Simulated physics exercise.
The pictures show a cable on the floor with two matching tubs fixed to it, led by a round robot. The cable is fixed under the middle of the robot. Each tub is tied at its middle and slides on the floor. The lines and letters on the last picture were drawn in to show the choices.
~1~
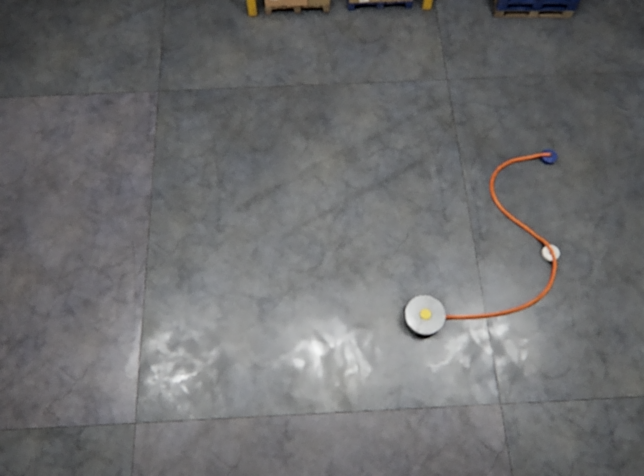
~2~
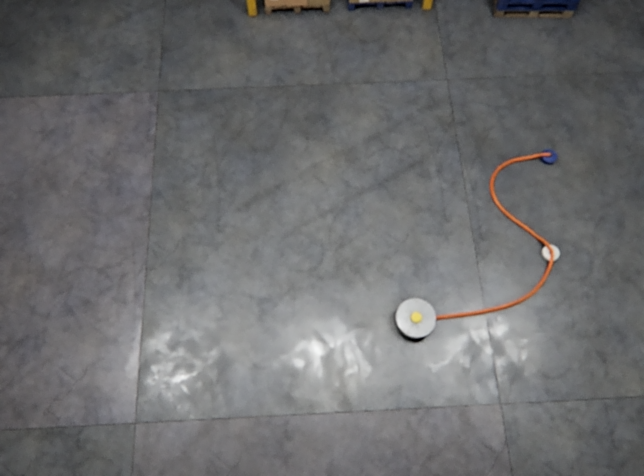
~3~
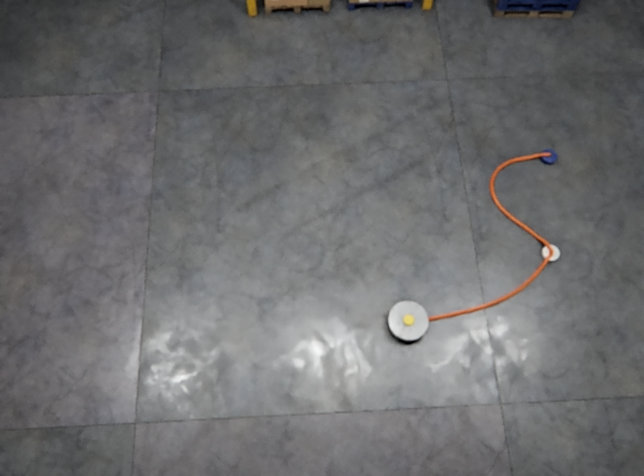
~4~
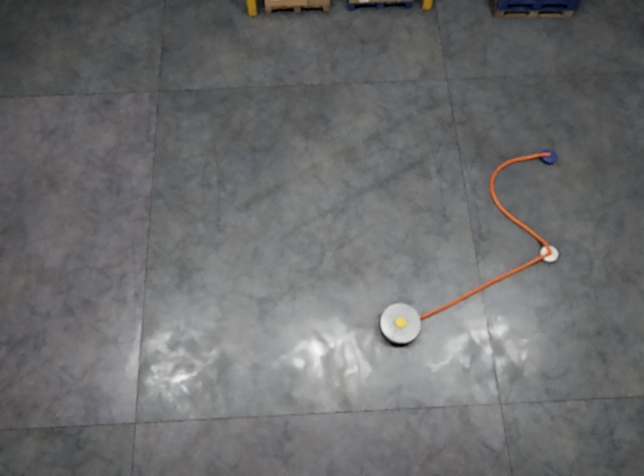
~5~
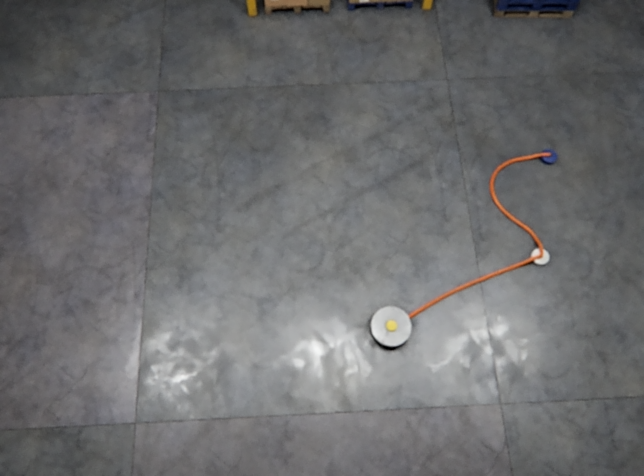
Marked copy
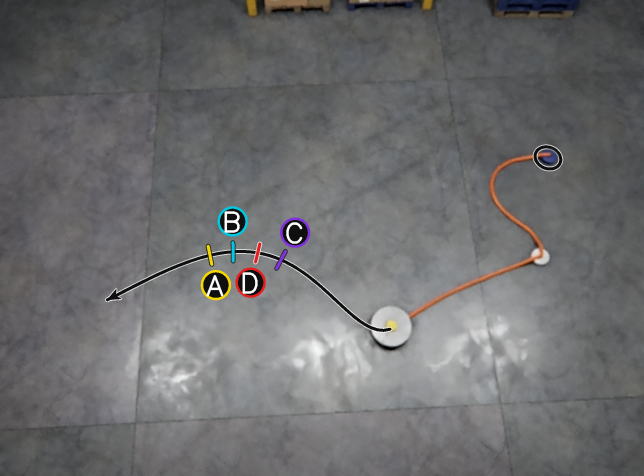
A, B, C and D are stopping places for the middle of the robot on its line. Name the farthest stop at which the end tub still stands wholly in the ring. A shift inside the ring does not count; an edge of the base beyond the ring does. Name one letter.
D is the last safe stop.
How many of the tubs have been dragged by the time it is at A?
Two.
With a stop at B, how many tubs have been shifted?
By then, two.
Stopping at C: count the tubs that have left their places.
One.
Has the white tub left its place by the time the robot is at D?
Yes.
On the marked copy, A at (210, 255); B at (233, 252); C at (281, 260); D at (258, 253); the ring at (548, 158); the route from (390, 329) via (258, 253) to (107, 300).
Following D. Soon after the start, robot (341, 303); blue tub (549, 156); white tub (507, 267).
Later, robot (300, 268); blue tub (549, 156); white tub (471, 266).
In the end, robot (257, 250); blue tub (548, 157); white tub (427, 253); the ringed tub at the far end is still in its ring.
As for the rest, A drags the last tub to (526, 172); B drags the last tub to (540, 164); C is safe but short.
